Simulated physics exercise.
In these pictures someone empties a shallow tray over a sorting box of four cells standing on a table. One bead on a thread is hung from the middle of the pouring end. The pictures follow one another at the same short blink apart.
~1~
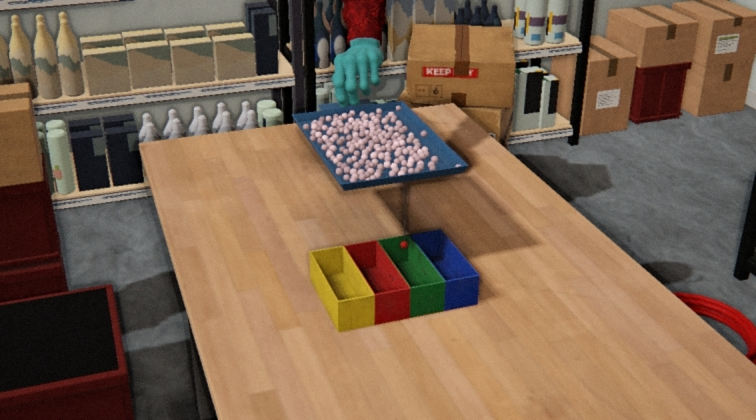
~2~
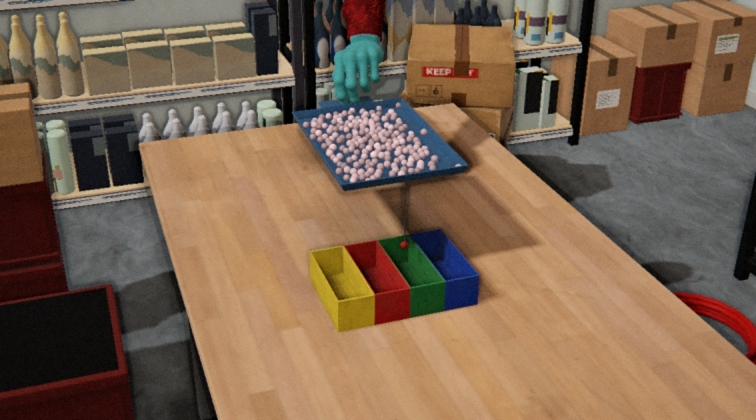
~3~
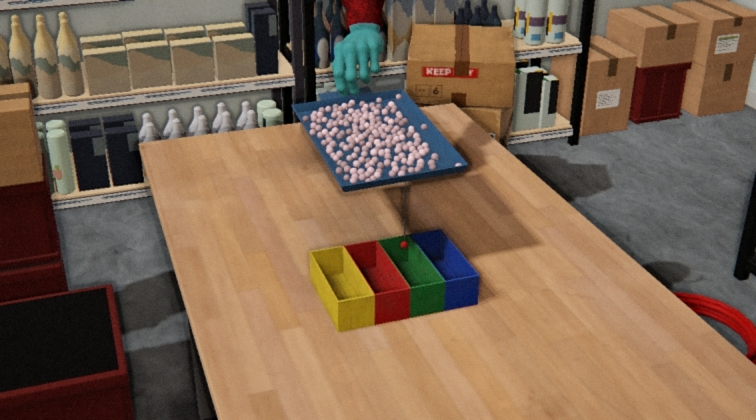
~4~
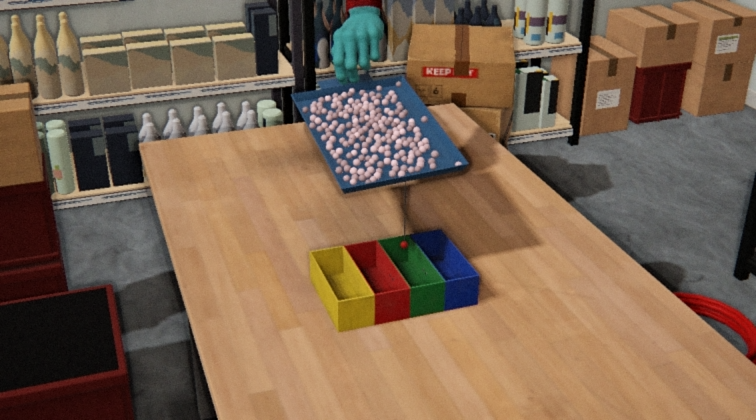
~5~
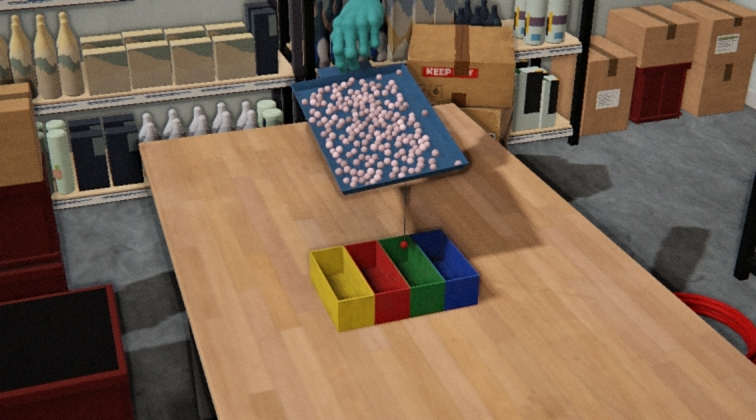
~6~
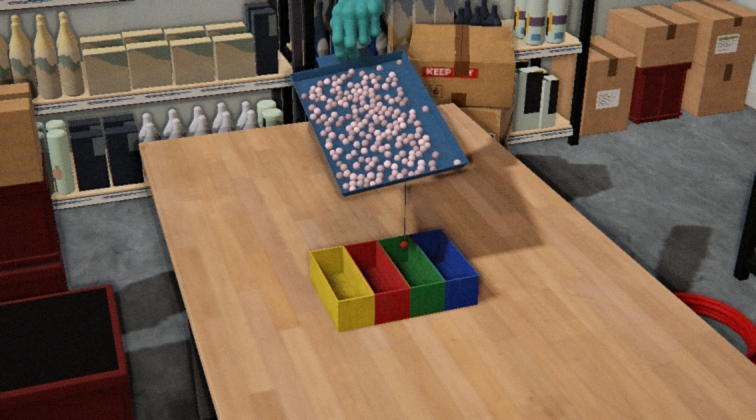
In the video, a teal-gloved hand raises the far end of a blue tray of small pale pink beads above a box with yellow, red, green and blue cells, and the tray tilts steadily, its near edge dipping slightly leftward.
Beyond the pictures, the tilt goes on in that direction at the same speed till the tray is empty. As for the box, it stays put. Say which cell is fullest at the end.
The yellow cell is fullest at the end.
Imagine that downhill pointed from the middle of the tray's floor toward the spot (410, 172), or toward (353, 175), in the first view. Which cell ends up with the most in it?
Case 1 - the cell in blue. Case 2 - the yellow one.
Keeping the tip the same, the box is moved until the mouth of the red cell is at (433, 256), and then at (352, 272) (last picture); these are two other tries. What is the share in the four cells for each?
You'd get about 20 per cent first and about 90 per cent second.
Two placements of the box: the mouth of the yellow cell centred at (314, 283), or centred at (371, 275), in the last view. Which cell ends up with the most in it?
The cell in red; the yellow cell.
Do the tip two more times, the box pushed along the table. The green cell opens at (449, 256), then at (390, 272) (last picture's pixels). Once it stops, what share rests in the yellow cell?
First placement: 30 per cent; second placement: 10 per cent.
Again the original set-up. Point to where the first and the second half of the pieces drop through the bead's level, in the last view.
Early half: (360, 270); late half: (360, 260).
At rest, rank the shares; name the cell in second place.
In second place: The red cell.
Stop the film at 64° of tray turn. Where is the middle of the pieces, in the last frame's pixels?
The load is centred about (374, 234).
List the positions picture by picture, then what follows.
Corners of the pouring end near (344, 182) and (463, 164), level; middle of the load near (372, 143), sugar pearls; bead on its thread near (404, 245); yellow cell near (356, 310); red cell near (392, 303); green cell near (427, 297); blue cell near (462, 290), in the first frame.
Corners of the pouring end near (344, 182) and (463, 164), level; middle of the load near (372, 142), in the second frame.
Corners of the pouring end near (344, 184) and (463, 163), tipped barely, lowest at the left corner; middle of the load near (372, 138), in the third frame.
Corners of the pouring end near (344, 186) and (463, 162), tipped a little, lowest at the left corner; middle of the load near (372, 132), in the fourth frame.
Corners of the pouring end near (344, 188) and (464, 161), tipped clearly, lowest at the left corner; middle of the load near (372, 128), a little on the move, in the fifth frame.
Corners of the pouring end near (344, 190) and (464, 160), tipped clearly, lowest at the left corner; middle of the load near (372, 126), all but a few on the move; yellow cell near (356, 310); red cell near (392, 303); green cell near (427, 297); blue cell near (462, 290), in the sixth frame.
Shortly afterwards, tray tipped steeply; near a third on the tray; a little in the yellow cell; a little in the red cell; a little in the green cell; only a few in the blue cell; near a third falling or outside the box.
Next, tray tipped past a quarter turn; near a third in the yellow cell; near a quarter in the red cell; a little in the green cell; only a few in the blue cell; near a quarter falling or outside the box.
Some moments later, tray tipped past a quarter turn; near a third in the yellow cell; near a quarter in the red cell; a little in the green cell; only a few in the blue cell; near a quarter falling or outside the box.
In the end, tray tipped past a quarter turn; near a third in the yellow cell; near a quarter in the red cell; a little in the green cell; only a few in the blue cell; near a quarter outside the box.
